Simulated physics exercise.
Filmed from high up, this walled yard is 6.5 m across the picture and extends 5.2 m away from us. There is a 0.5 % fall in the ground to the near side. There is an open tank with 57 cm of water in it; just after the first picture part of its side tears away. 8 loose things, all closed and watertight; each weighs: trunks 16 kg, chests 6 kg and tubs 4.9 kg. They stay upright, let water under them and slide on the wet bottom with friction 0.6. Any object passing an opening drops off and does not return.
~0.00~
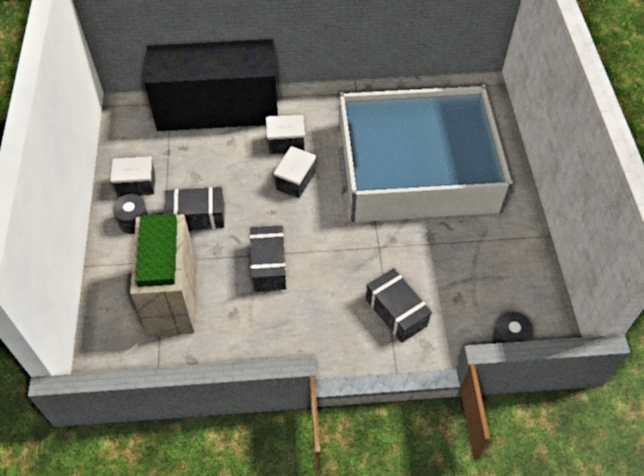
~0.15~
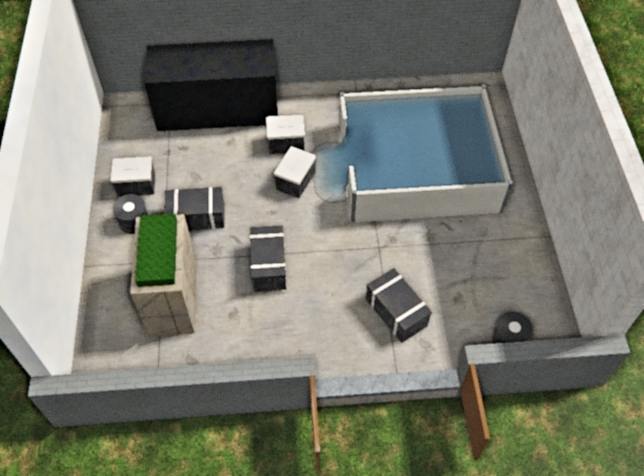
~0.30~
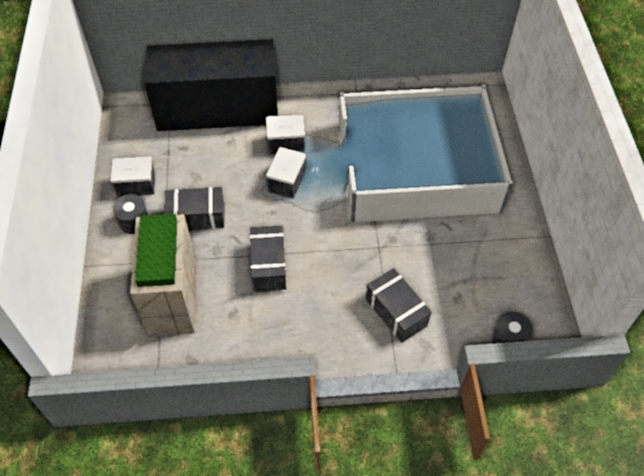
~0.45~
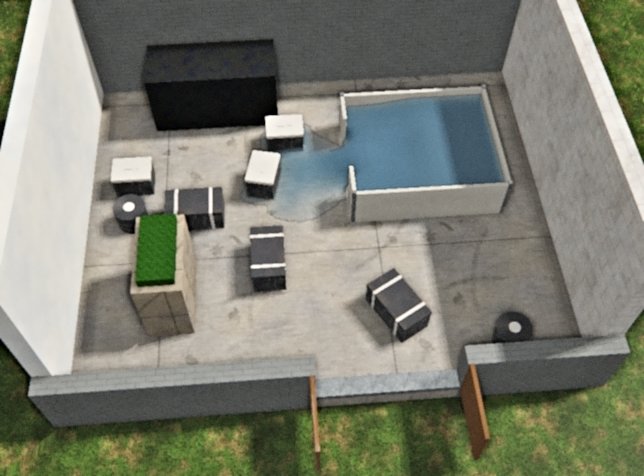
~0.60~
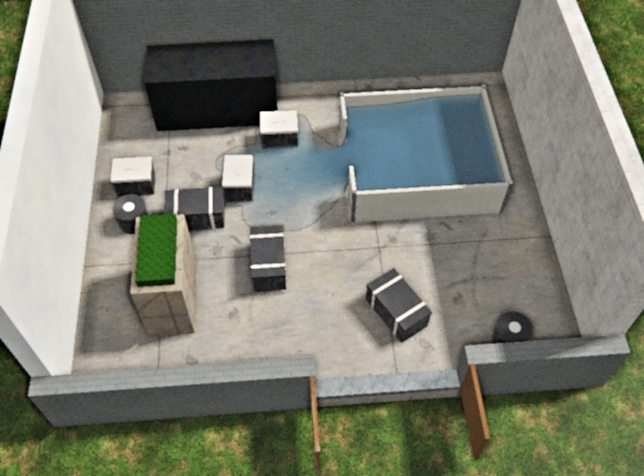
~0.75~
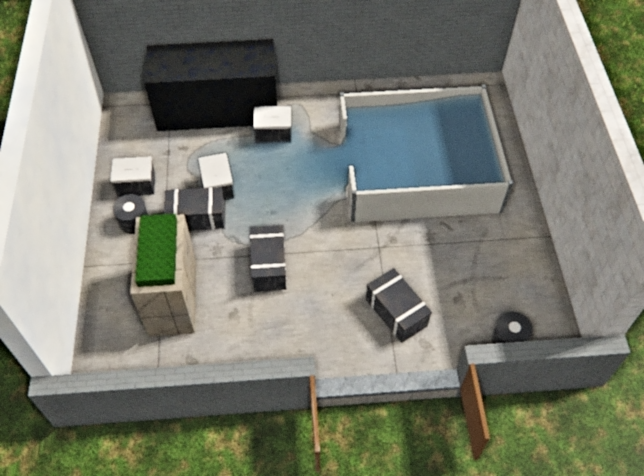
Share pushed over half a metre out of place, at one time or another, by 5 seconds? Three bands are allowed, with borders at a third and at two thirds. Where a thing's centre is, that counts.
Middle band.
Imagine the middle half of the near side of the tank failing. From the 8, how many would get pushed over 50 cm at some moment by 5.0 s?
So the tally would be 2.
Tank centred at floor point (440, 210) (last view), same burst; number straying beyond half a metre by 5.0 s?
That gives 3 of them.
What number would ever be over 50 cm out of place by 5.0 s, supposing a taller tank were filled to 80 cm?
Then it comes to 6.
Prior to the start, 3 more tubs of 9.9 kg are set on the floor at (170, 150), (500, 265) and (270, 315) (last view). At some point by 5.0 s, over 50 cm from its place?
Taking them one by one: It goes beyond, then it stays within, then it stays within.
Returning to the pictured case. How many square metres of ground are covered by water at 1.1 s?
Roughly 10.0 m2 of it is wet.
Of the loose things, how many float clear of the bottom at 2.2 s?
I'd say 5 of them.
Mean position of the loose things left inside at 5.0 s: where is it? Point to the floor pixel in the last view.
They average out to somewhere around (219, 262).
After 1.1 s 1 of 8 are over 50 cm from their spots; 1 afloat.
After 2.2 s 4 of 8 are over 50 cm from their spots; 5 afloat.
After 3.5 s 4 of 8 are over 50 cm from their spots; 5 afloat.
After 5.0 s 5 of 8 are over 50 cm from their spots, and 5 have been at some point; 5 afloat.
